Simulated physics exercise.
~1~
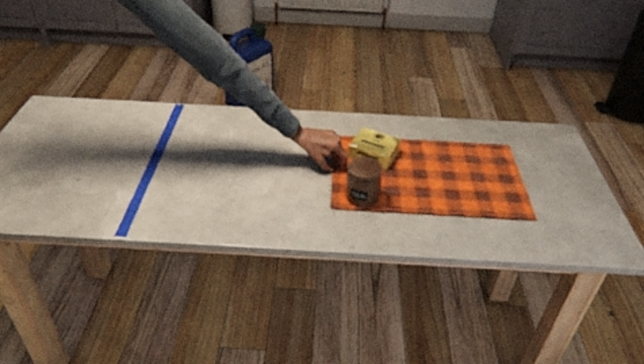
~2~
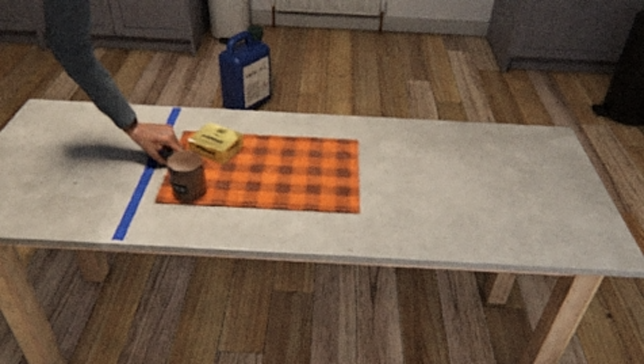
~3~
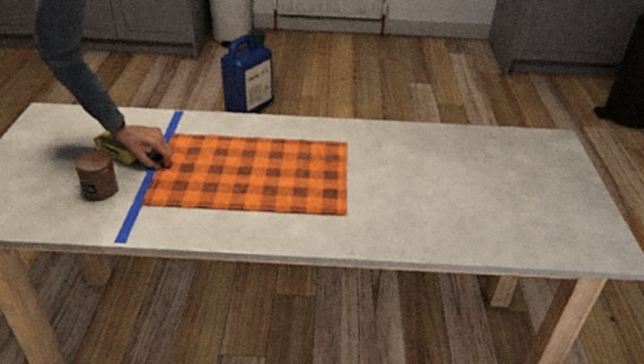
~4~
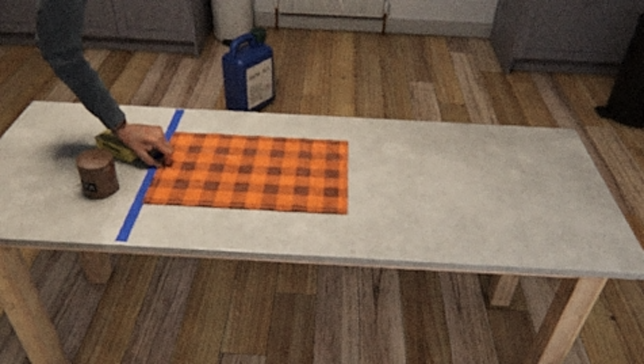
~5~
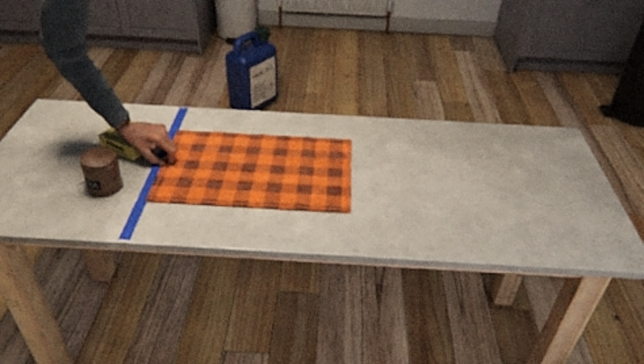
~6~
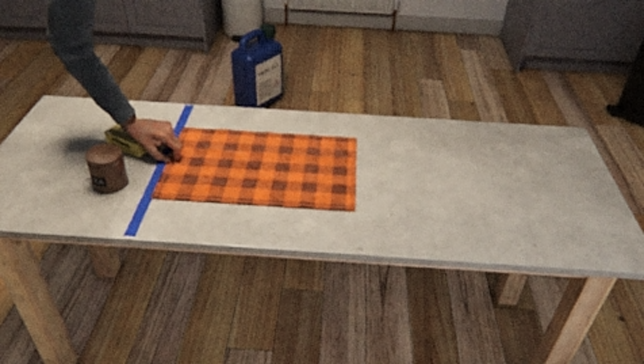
A hand pulls an orange checked cloth left to blue tape, and both items slide off.
